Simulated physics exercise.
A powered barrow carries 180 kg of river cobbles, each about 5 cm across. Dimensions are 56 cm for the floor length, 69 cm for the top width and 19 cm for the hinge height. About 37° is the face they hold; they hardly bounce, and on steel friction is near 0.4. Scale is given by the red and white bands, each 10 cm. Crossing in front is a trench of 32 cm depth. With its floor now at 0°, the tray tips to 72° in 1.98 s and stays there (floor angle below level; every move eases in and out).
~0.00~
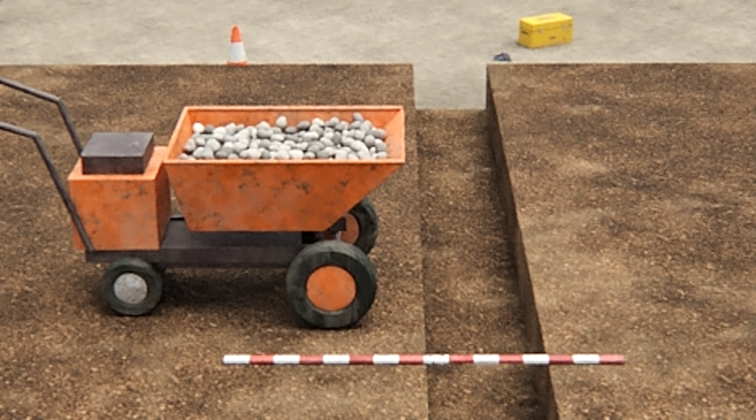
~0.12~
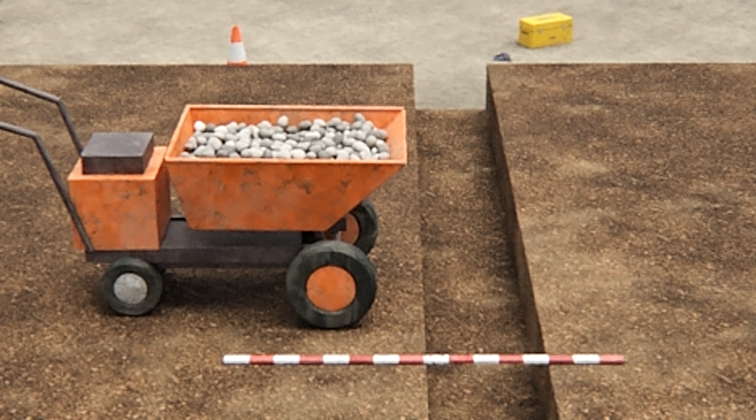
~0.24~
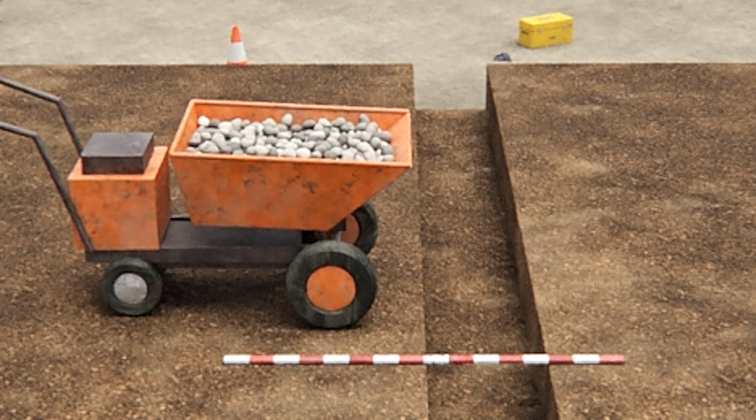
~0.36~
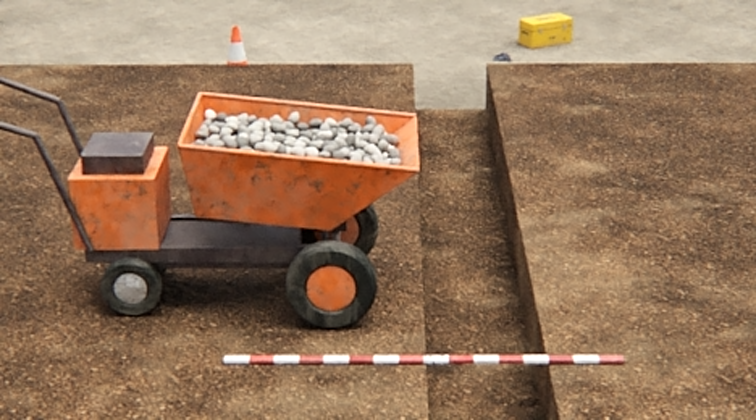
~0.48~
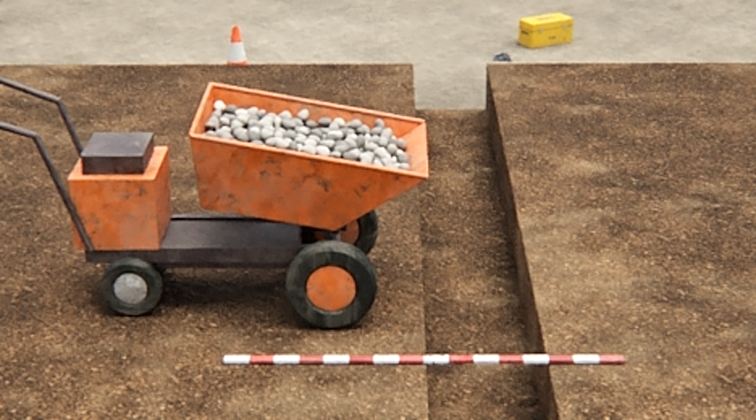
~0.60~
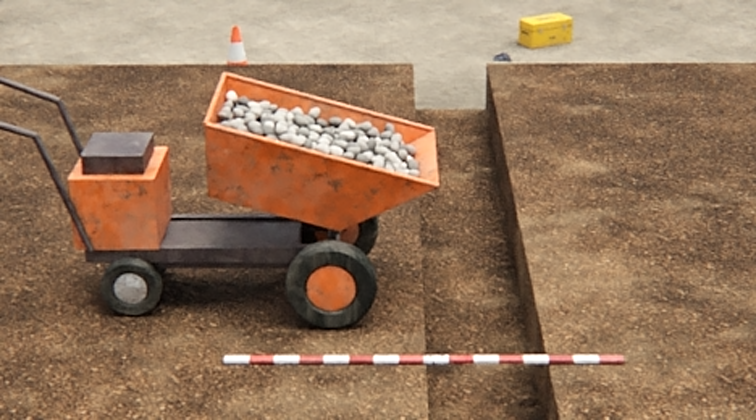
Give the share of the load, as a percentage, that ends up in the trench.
85 %.
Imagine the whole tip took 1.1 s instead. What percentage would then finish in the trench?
80 per cent.
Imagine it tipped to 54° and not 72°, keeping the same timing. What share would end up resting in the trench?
Near 65 per cent then.
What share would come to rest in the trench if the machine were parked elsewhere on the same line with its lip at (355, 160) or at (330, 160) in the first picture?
From the first place around 100 per cent, from the other around 100.
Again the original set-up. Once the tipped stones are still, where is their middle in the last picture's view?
Roughly (502, 339), I'd say.
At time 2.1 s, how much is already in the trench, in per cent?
I'd put it near 55 per cent.
After 1.5 s the floor is at 61°; 98 % in the tray, 2 % in the trench; the foremost stones are at (510, 284).
After 2.1 s the floor is at 72°; 29 % in the tray, 57 % in the trench, 13 % past the trench; the foremost stones are at (645, 285).
After 2.4 s the floor is at 72°; 7 % in the tray, 77 % in the trench, 15 % past the trench; the foremost stones are at (702, 281).
After 4.4 s the floor is at 72°; 0 % in the tray, 85 % in the trench, 15 % past the trench; the foremost stones are at (716, 280).
